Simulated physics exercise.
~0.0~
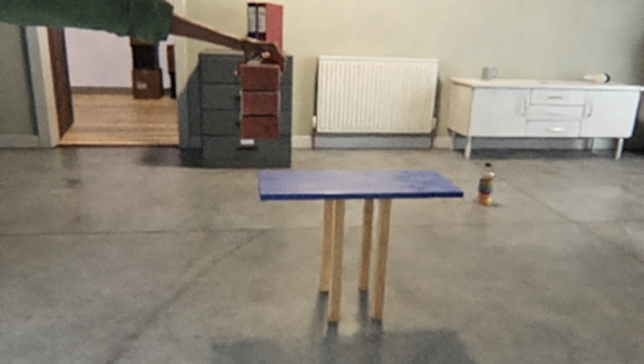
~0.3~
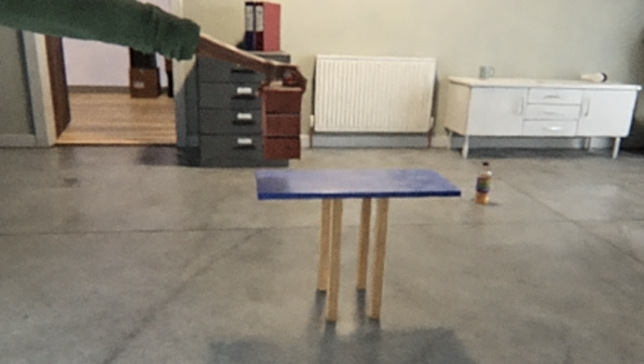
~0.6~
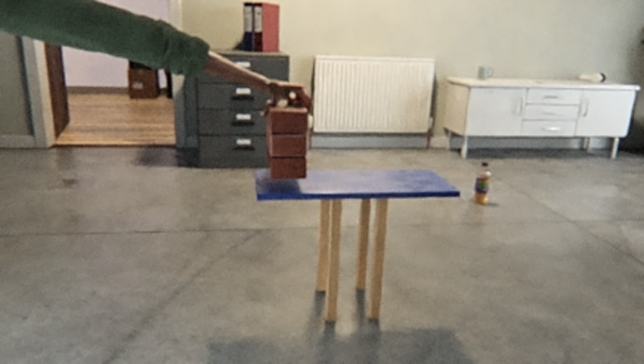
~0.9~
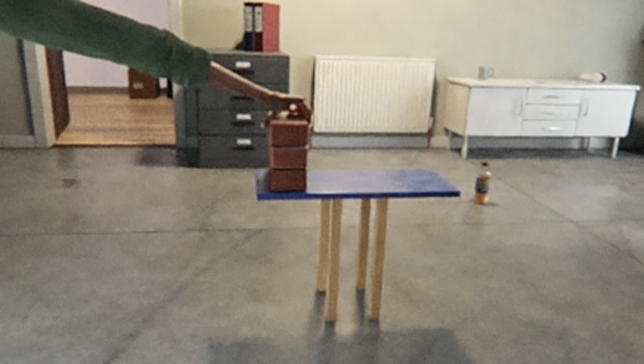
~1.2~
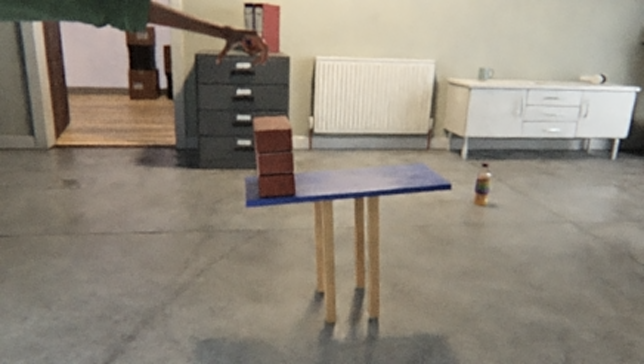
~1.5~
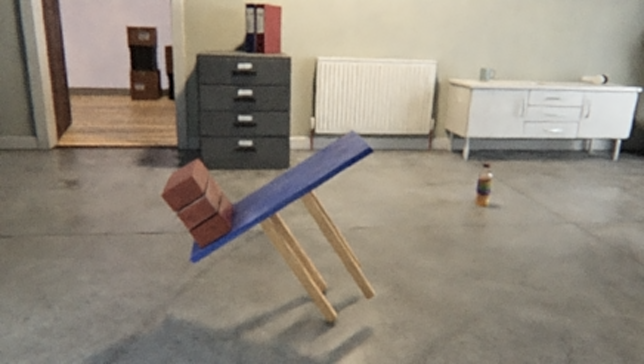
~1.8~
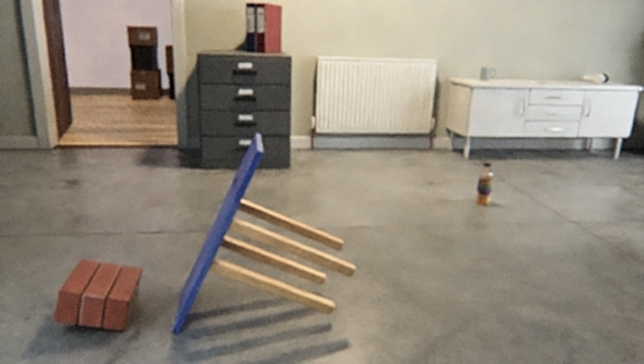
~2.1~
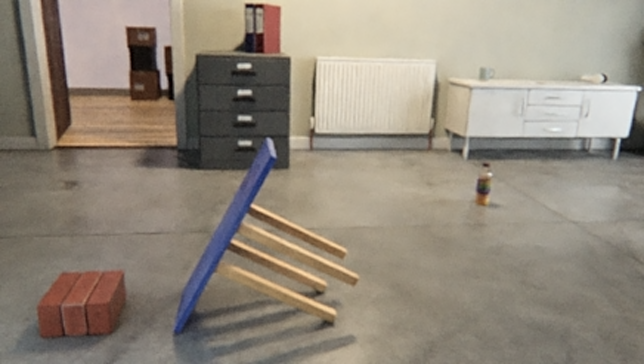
In a room with a grey floor, a green-sleeved arm lowers a stack of three bricks onto the left end of a blue-topped stand and lets go. The stand tips over to the left, spilling the bricks onto the floor, and rests on its side, legs pointing right.
